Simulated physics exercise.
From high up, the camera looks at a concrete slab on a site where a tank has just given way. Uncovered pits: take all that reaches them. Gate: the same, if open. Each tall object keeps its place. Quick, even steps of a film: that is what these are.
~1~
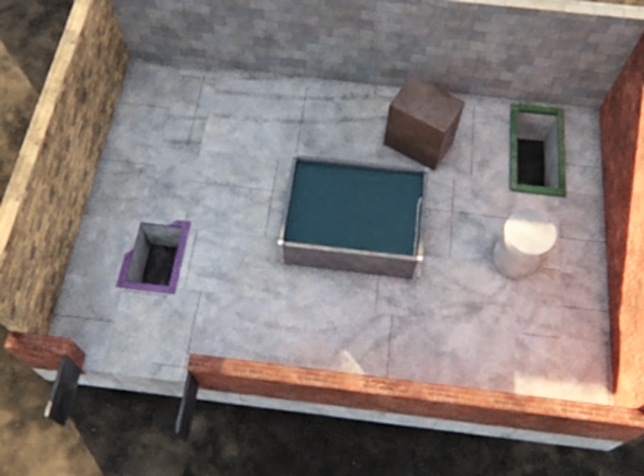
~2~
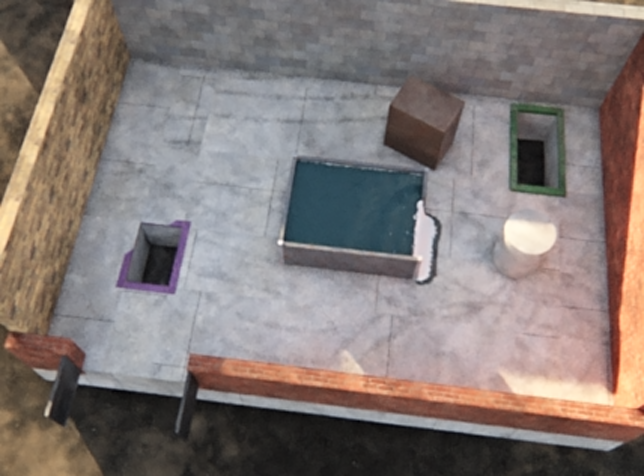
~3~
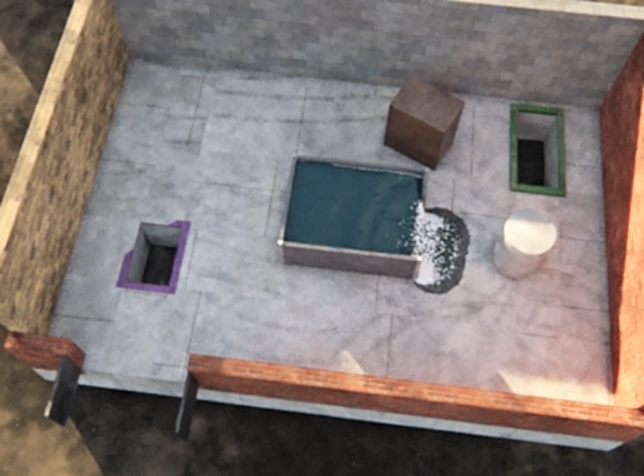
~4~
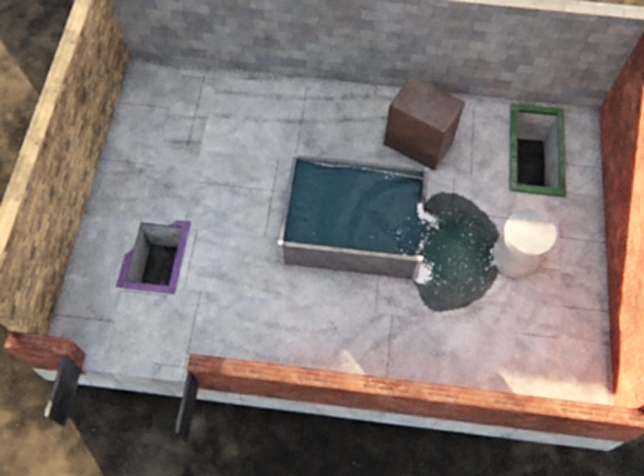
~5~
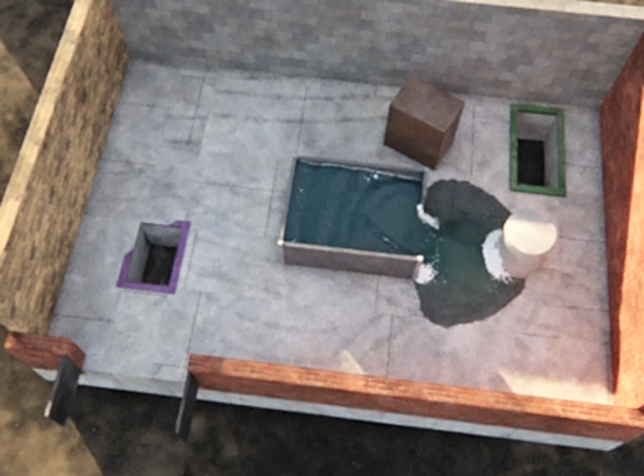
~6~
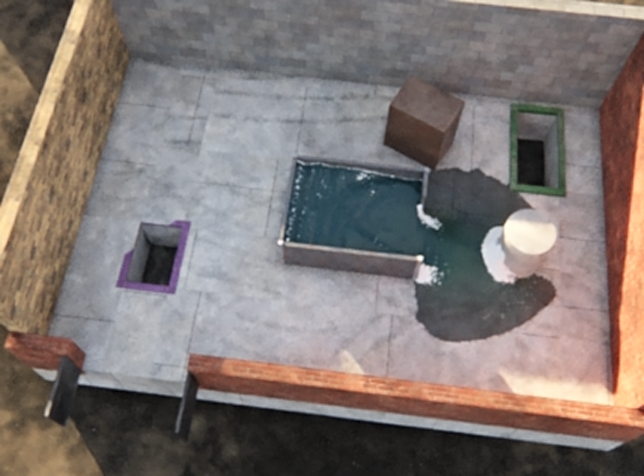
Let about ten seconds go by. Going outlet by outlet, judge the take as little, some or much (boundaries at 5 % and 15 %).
My judgement: The gate ends up with little, the purple pit ends up with little, the green pit ends up with much.
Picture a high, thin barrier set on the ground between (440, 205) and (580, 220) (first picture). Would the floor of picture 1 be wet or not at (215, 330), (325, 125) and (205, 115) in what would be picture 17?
Result in the order given: Unaffected, unaffected, unaffected.
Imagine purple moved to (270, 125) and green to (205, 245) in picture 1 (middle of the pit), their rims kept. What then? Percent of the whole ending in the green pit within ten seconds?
Share, green pit, approx.: 0 in a hundred.
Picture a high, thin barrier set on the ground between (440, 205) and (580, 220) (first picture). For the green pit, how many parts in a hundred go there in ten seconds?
The green pit gets 4 per cent.
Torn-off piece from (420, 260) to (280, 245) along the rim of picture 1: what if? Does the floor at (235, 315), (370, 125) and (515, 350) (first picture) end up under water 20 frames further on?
In that order: Wet, free of water, covered.
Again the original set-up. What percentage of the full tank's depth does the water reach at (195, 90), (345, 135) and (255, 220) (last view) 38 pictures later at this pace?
The three come to some 0, 0 and 0 per cent respectively.
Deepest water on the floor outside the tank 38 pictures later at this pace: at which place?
Somewhere around pixel (600, 418).
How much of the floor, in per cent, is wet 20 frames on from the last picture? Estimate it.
Close to 35 in a hundred, I think.
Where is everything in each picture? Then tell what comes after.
The first picture shows still water in the tank at (355, 208).
In the second picture, water pours out at (417, 239) and has run to (431, 219).
In the third picture, the front is at (460, 226), out from the gap at (417, 241).
In the fourth picture, the front is at (497, 240), out from the gap at (416, 241).
In the fifth picture, water pours out at (416, 241) and has run to (519, 287).
In the sixth picture, water pours out at (416, 241) and has run to (549, 294).
A moment on, water covers 20 % of the floor; the gate 0 %, the purple pit 0 %, the green pit 1 %.
Next, water covers 25 % of the floor; the gate 0 %, the purple pit 0 %, the green pit 4 %.
Then, water covers 35 % of the floor; the gate 0 %, the purple pit 0 %, the green pit 7 %.
Later, water covers 55 % of the floor; the gate 0 %, the purple pit 0 %, the green pit 13 %.
In the end, water covers 65 % of the floor; the gate 1 %, the purple pit 1 %, the green pit 22 %.
